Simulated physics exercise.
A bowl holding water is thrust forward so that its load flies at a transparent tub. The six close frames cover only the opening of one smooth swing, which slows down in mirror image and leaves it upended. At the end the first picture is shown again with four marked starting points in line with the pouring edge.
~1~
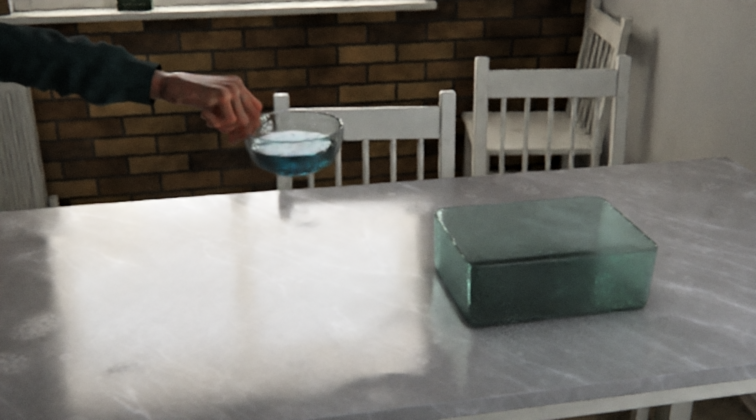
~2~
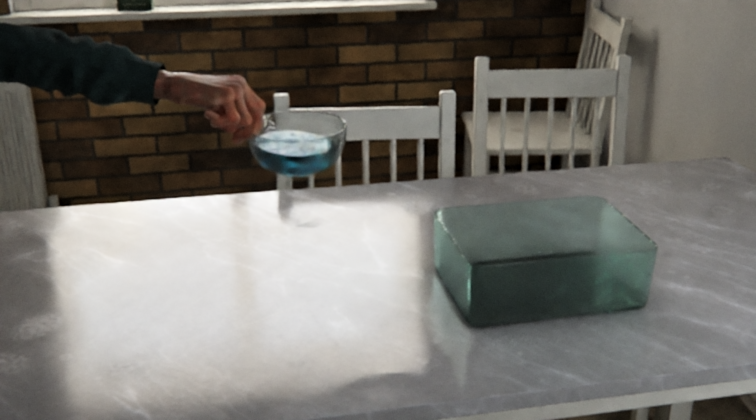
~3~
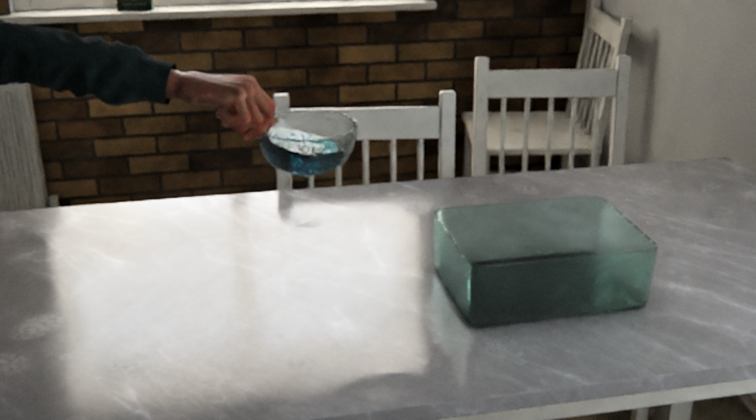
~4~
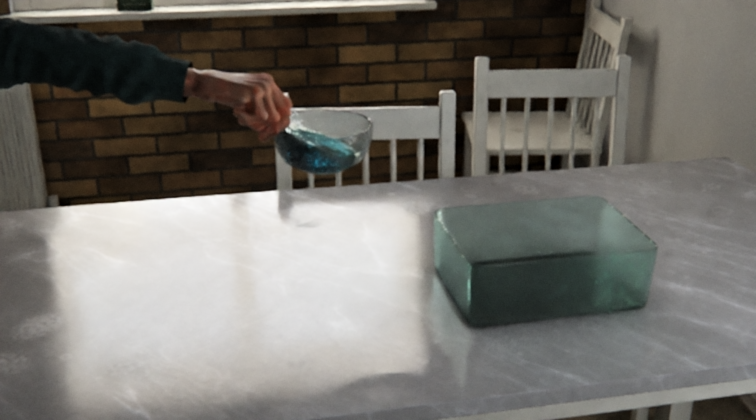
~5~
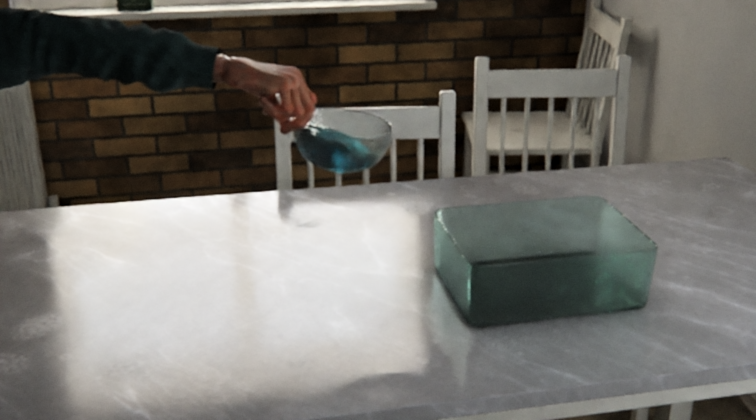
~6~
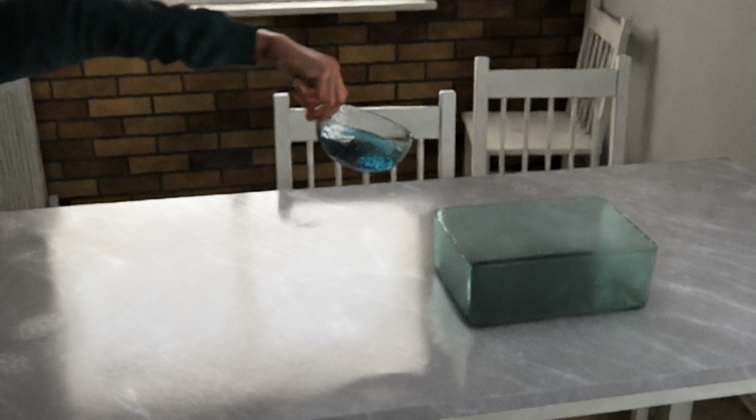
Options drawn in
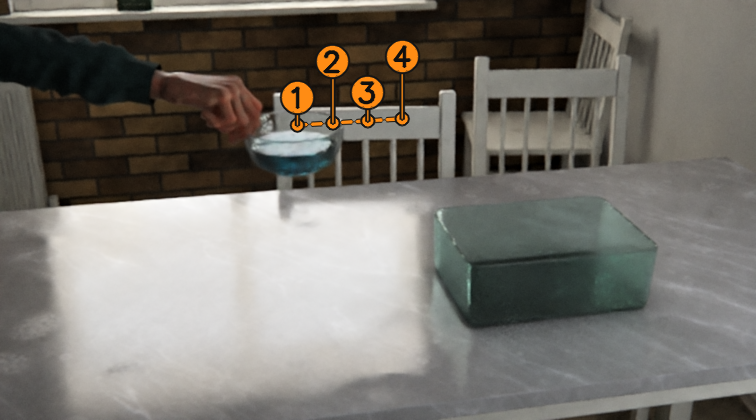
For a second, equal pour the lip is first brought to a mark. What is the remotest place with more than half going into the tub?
Go for 1.
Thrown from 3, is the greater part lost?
No.
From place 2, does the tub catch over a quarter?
Yes, it does.
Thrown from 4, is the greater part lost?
No, not at all.
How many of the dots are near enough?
All of the four.
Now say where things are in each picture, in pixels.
Upright, lip at (341, 122); tub from (465, 324) to (645, 304); nothing has left yet.
Upright, lip at (344, 122); nothing has left yet.
Upright, lip at (354, 121); nothing has left yet.
Upright, lip at (370, 121); nothing has left yet.
Tipped about 7°, lip at (390, 124); nothing has left yet.
Tipped about 19°, lip at (411, 134); nothing has left yet.
On the marked copy, 1 at (297, 125); 2 at (332, 123); 3 at (367, 120); 4 at (402, 118).
If 1 is chosen, about 64 % lands in the tub, 30 % falls short and 7 % goes beside or beyond.
If 2 is chosen, about 84 % lands in the tub, 9 % falls short and 7 % goes beside or beyond.
If 3 is chosen, about 88 % lands in the tub, 2 % falls short and 10 % goes beside or beyond.
If 4 is chosen, about 86 % lands in the tub, 5 % falls short and 9 % goes beside or beyond.
